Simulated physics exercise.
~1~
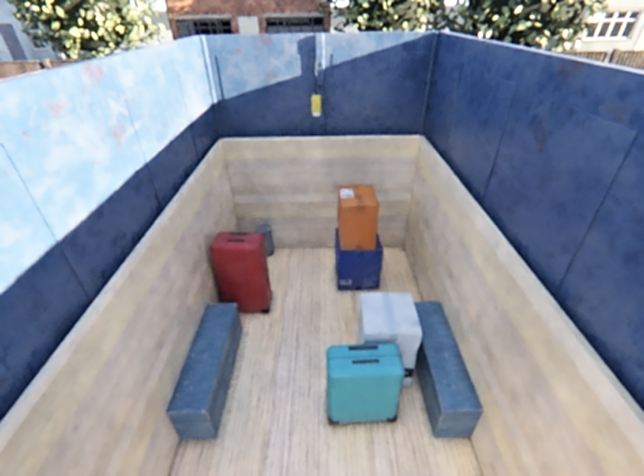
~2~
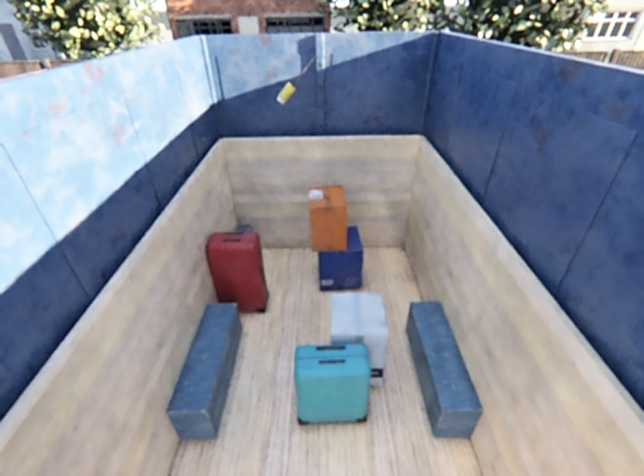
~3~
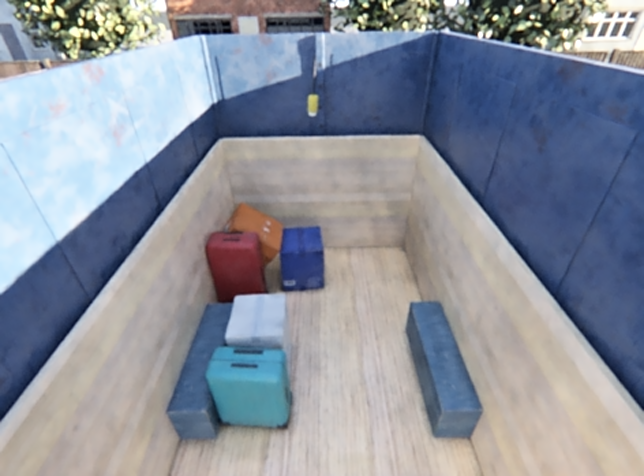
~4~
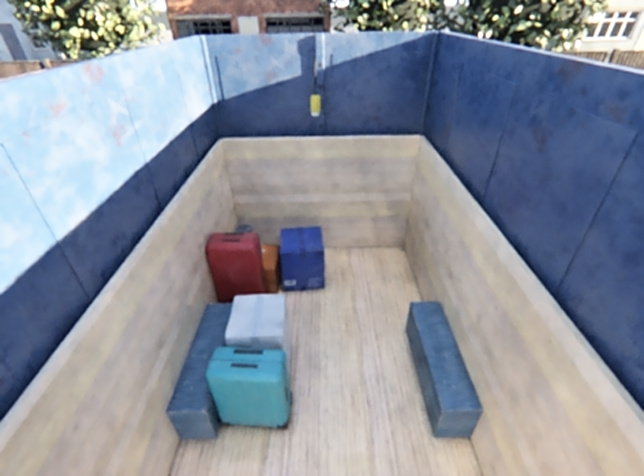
In the open load bay of a van, a red case and a small grey object stand at the left, while an orange box sits on a blue box near the far wall and a turquoise case stands before a white box at the right. The yellow tag hanging at the far end swings left, and the load slides left, with the orange box still perched. The white box and turquoise case carry on to the left wheel box. The orange box tips off the blue one and leans behind the red case. It drops onto its side between them, while the red case remains upright near its starting place.
